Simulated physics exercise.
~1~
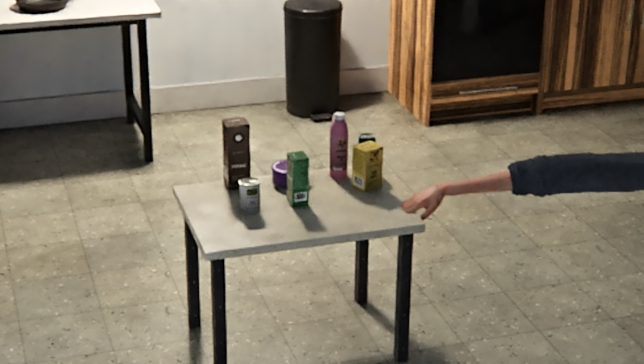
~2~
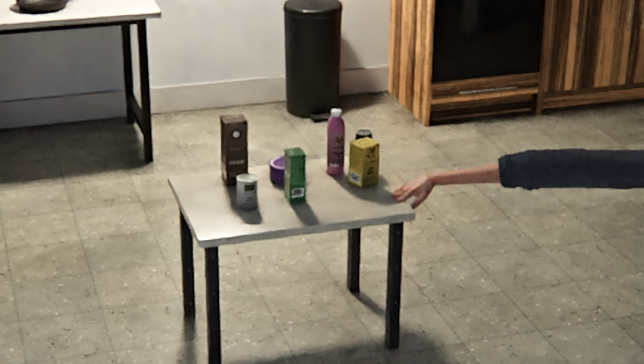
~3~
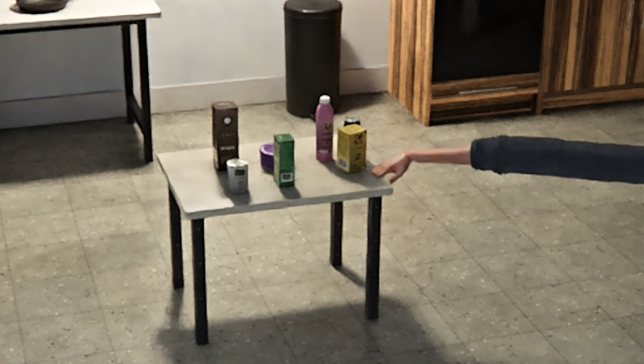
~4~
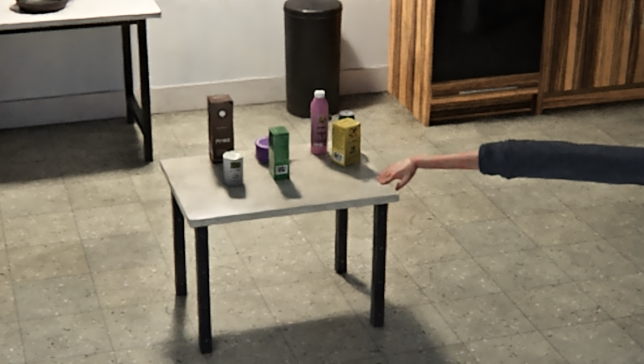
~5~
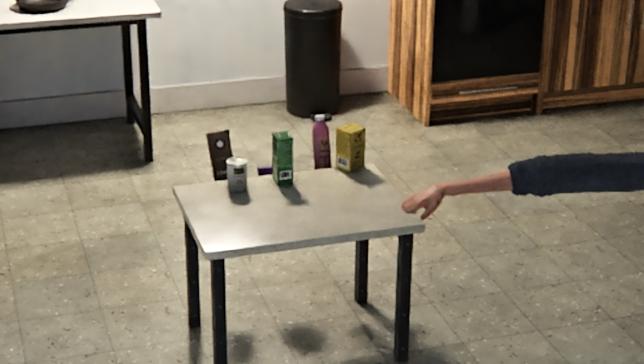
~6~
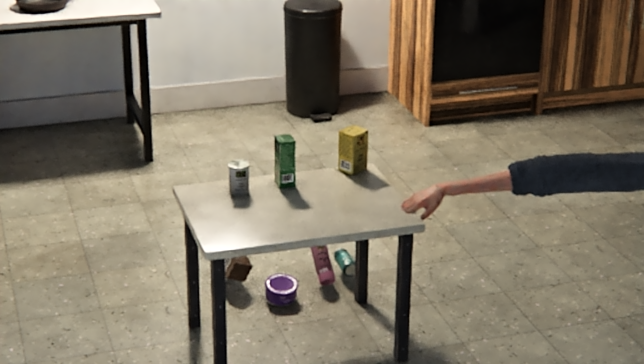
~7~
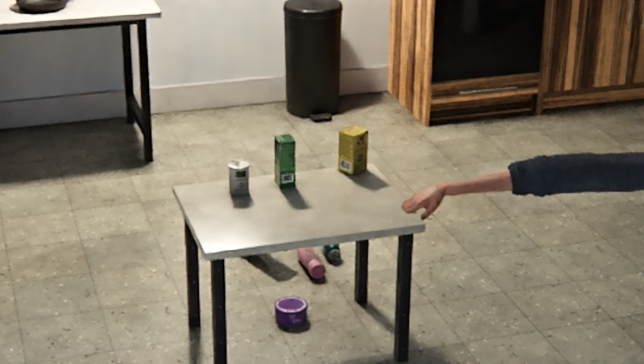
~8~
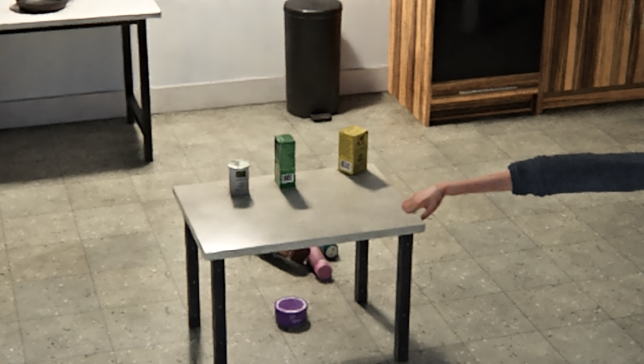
The video shows a hand at the edge of a small table pushing it away and then jerking it back; the brown carton, purple tub, pink bottle and turquoise can fall off the far side to the floor, while the white tin, green carton and yellow carton remain standing on top.
